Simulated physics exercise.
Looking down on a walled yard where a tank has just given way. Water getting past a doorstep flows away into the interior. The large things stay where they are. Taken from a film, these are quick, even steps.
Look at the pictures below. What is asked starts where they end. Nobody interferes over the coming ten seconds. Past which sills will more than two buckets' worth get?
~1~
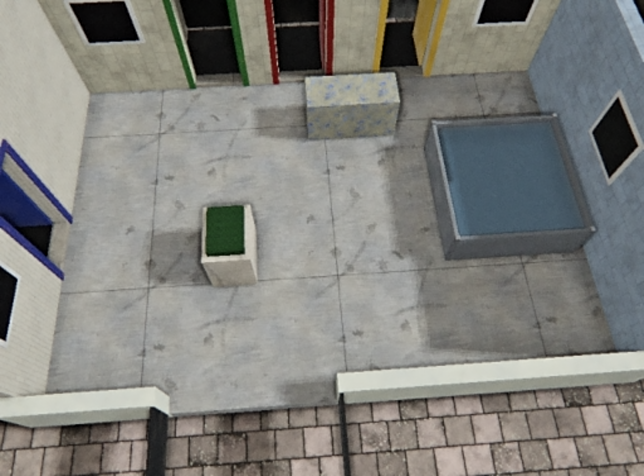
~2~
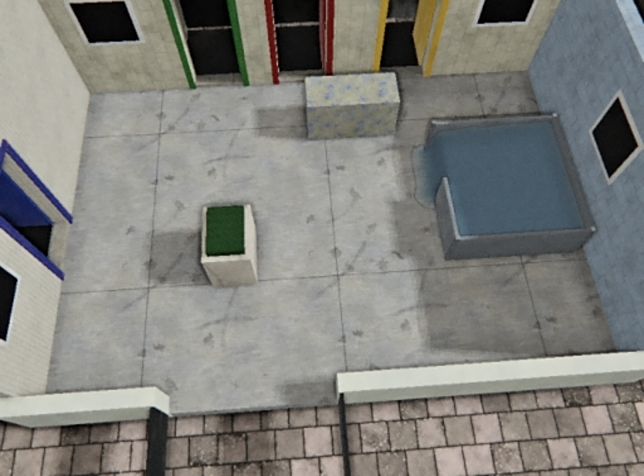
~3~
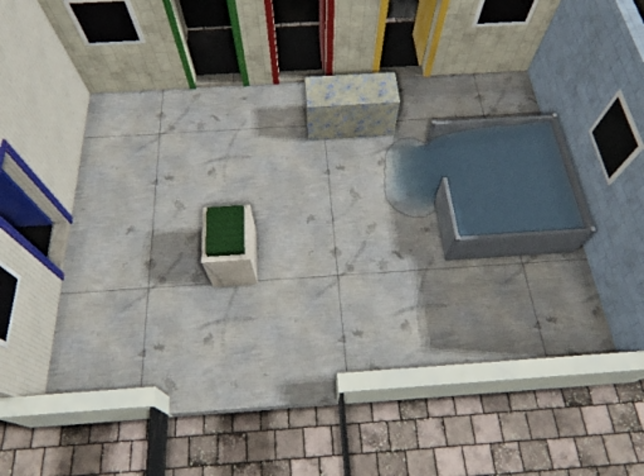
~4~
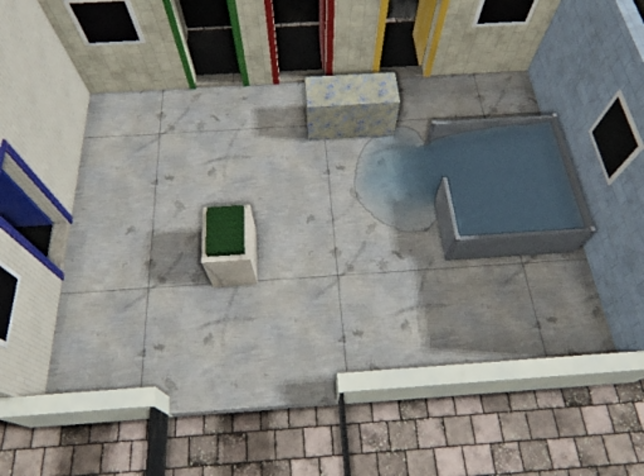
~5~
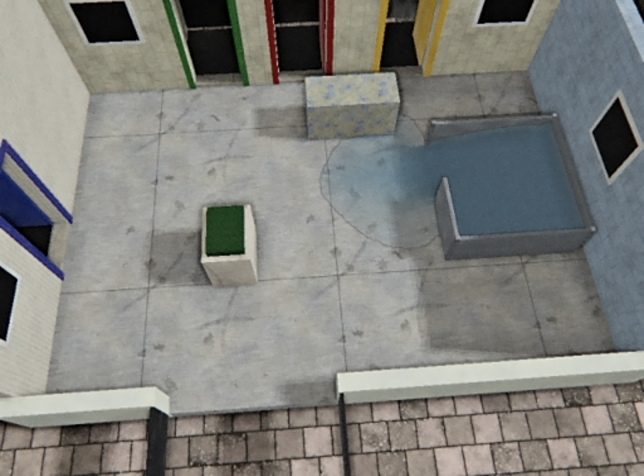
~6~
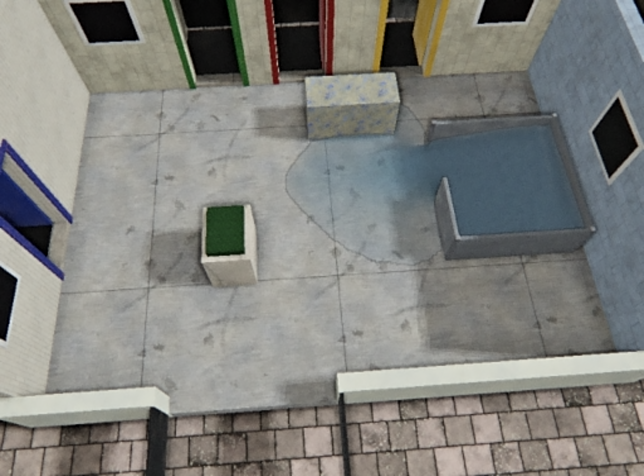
Green door: Not too much gets in there. Red door: Not too much gets in there. Yellow door: Too much gets in there. Blue door: Too much gets in there.
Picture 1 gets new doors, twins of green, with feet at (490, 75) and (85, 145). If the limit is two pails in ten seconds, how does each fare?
The first new door stays below the line, and the second crosses the line.
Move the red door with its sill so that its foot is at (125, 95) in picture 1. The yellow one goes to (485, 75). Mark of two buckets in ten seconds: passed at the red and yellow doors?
Red: Exceeds the limit; yellow: Falls short.
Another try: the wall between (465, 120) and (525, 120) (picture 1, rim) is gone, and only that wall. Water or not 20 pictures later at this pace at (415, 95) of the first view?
At that place: Flooded.
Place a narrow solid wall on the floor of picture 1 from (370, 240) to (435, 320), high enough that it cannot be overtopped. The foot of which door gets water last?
The door marked red.
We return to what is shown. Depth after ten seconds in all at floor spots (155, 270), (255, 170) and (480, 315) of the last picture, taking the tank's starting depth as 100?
The depth comes out near 6, 6 and 4 per cent.
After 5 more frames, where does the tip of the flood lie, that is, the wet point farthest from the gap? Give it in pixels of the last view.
Farthest reach: About (161, 176).
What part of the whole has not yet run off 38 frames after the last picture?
My reading is around 88 percent.
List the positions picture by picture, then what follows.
The open tank at (507, 176) is whole and still, in the first frame.
The front is at (427, 205), out from the gap at (435, 169), in the second frame.
The front is at (396, 203), out from the gap at (435, 169), in the third frame.
Water pours out at (434, 170) and has run to (363, 199), in the fourth frame.
Water pours out at (434, 170) and has run to (328, 192), in the fifth frame.
The front is at (292, 174), out from the gap at (435, 169), in the sixth frame.
A moment on, water covers 25 % of the floor; the green door not reached, the red door not reached, the yellow door wet at the sill, nothing in, the blue door not reached.
Next, water covers 45 % of the floor; the green door not reached, the red door not reached, the yellow door under two buckets in, the blue door not reached.
Then, water covers 55 % of the floor; the green door wet at the sill, nothing in, the red door not reached, the yellow door over two buckets in, the blue door over two buckets in.
Later, water covers 65 % of the floor; the green door wet at the sill, nothing in, the red door not reached, the yellow door over two buckets in, the blue door far over two buckets in.
In the end, water covers 85 % of the floor; the green door wet at the sill, nothing in, the red door wet at the sill, nothing in, the yellow door over two buckets in, the blue door far over two buckets in.
